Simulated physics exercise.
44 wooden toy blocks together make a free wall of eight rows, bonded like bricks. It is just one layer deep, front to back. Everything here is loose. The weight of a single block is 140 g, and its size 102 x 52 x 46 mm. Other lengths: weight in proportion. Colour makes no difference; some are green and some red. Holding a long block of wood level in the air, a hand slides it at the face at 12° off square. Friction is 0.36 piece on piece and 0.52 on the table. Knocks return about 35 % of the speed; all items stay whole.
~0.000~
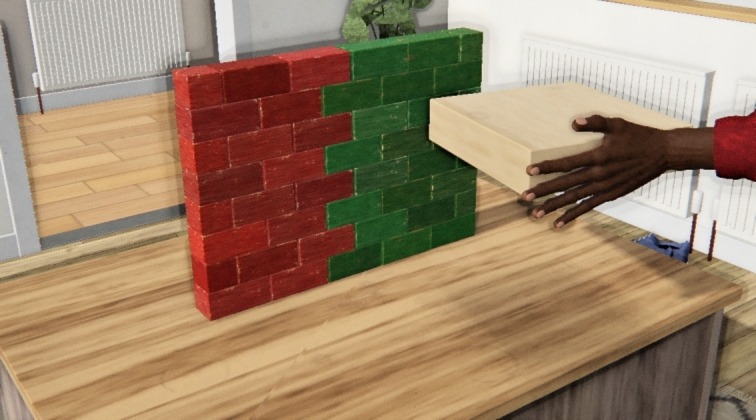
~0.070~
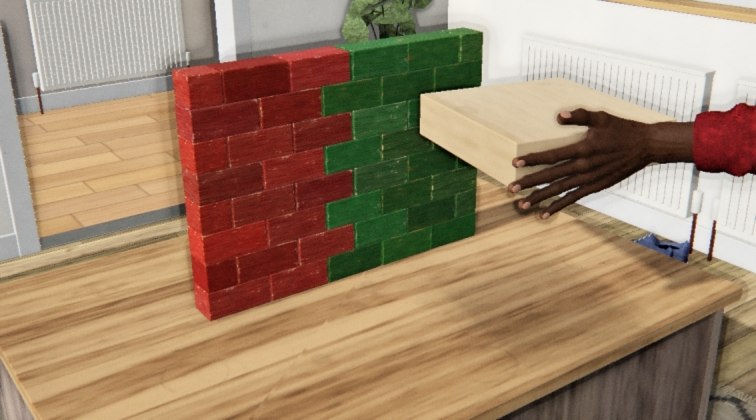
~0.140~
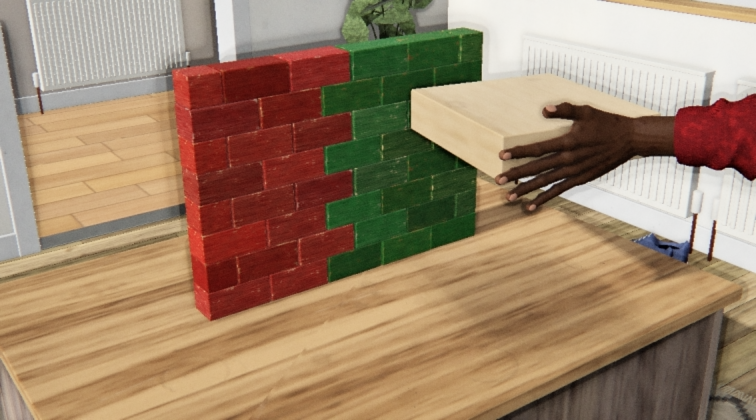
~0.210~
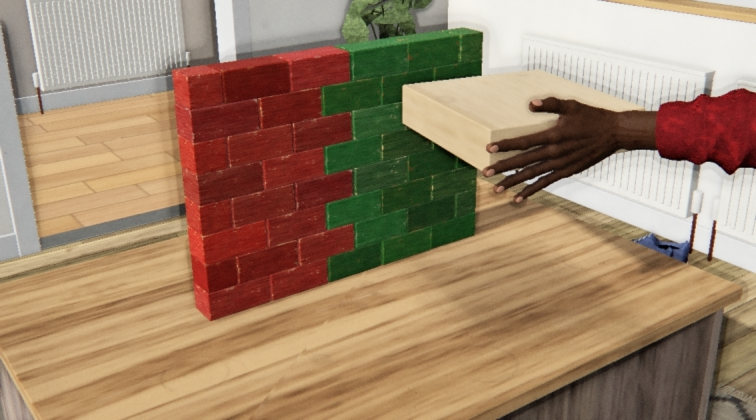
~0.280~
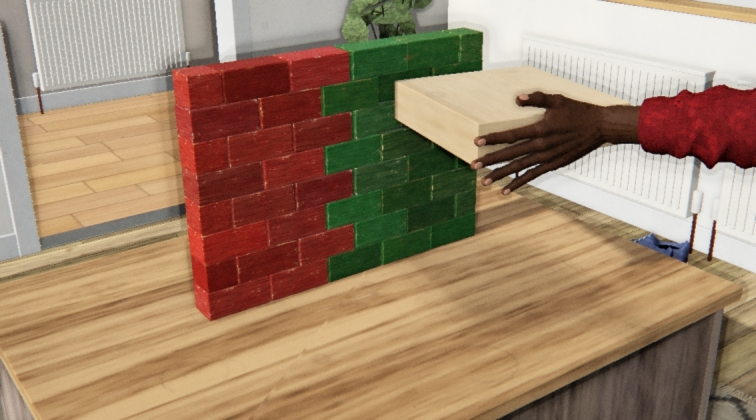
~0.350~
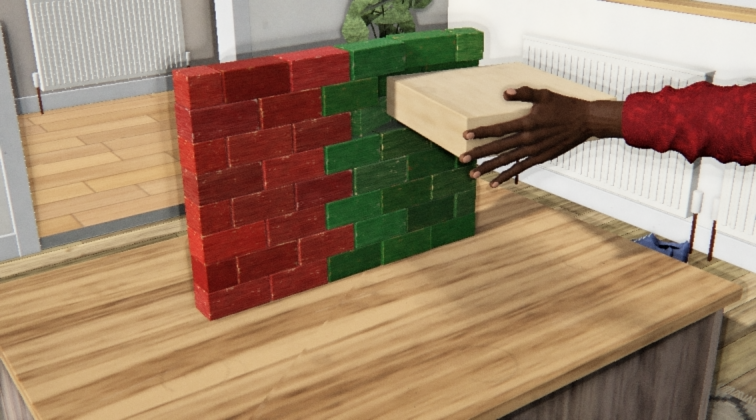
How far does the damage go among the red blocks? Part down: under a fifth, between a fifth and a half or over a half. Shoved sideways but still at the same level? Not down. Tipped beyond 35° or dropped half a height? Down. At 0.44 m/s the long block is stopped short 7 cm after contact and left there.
Part: Under a fifth.
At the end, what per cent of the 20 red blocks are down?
It's somewhere around 5 percent.
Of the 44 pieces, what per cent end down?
Estimate: About 25% of them.
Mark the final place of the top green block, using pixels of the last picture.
I'd point at about (486, 183).
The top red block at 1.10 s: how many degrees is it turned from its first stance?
Roughly 0°.
After 0.66 s, none of the 20 red blocks down (6 of 44 in all colours); top red block unmoved; top green block on its side.
After 1.10 s, 1 of the 20 red blocks down (10 of 44 in all colours); top red block unmoved; top green block on its side.
In the end (1.9 s), 1 of the 20 red blocks down (10 of 44 in all colours); top red block unmoved; top green block on its side. That is 5 per cent. From the last view, middles, top red block near (199, 87), top green block near (486, 183).
